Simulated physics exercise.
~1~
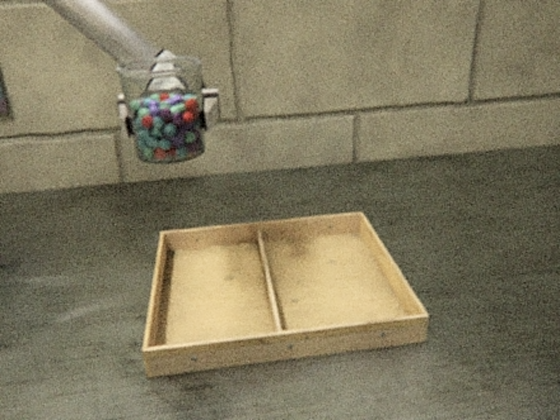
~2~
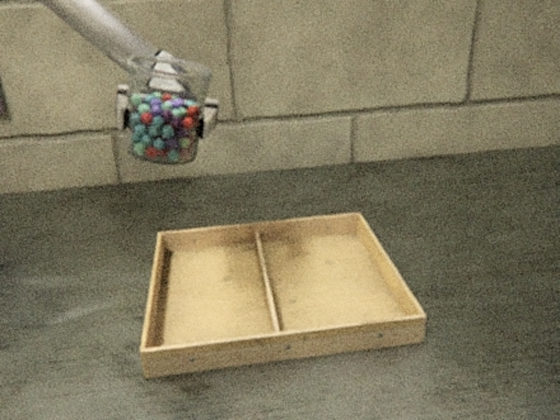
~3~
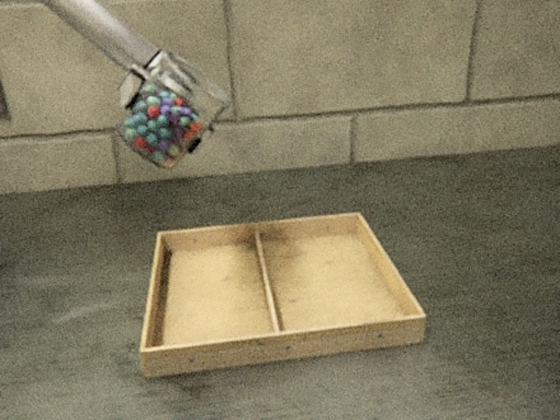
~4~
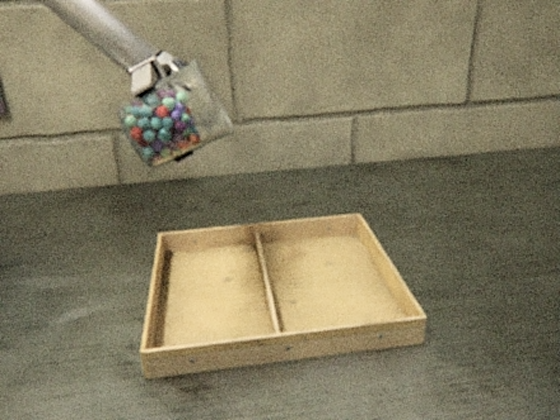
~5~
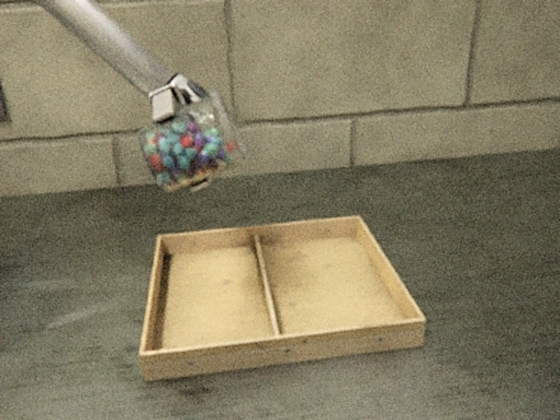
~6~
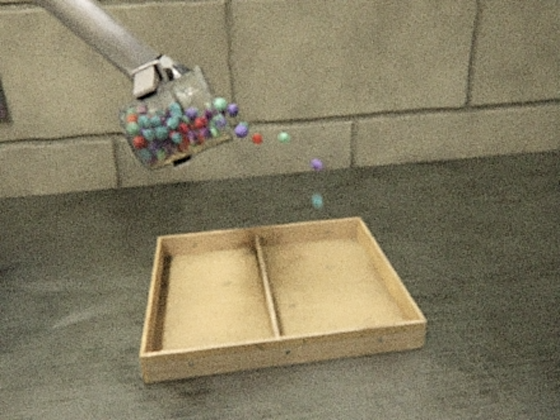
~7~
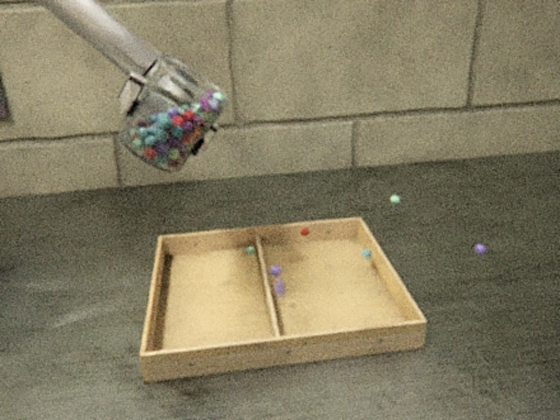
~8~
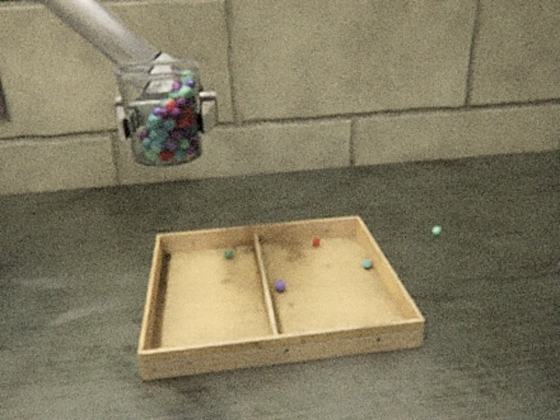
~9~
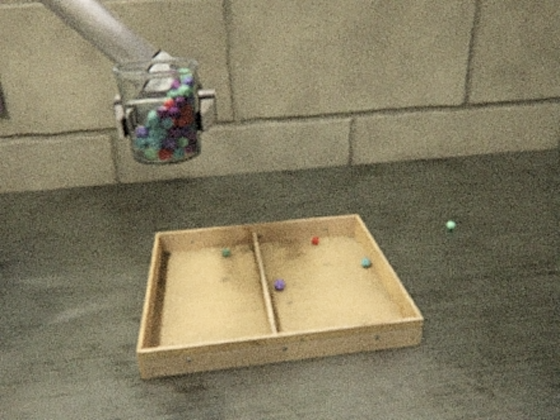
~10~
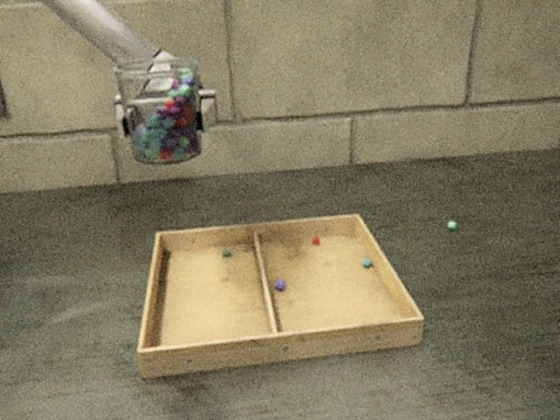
On a dark surface before a pale block wall, a robotic arm tipped a clear cup of colorful balls over a divided wooden tray, spilling just a few, then swung it upright still mostly full, leaving some in the tray and one resting beyond it.
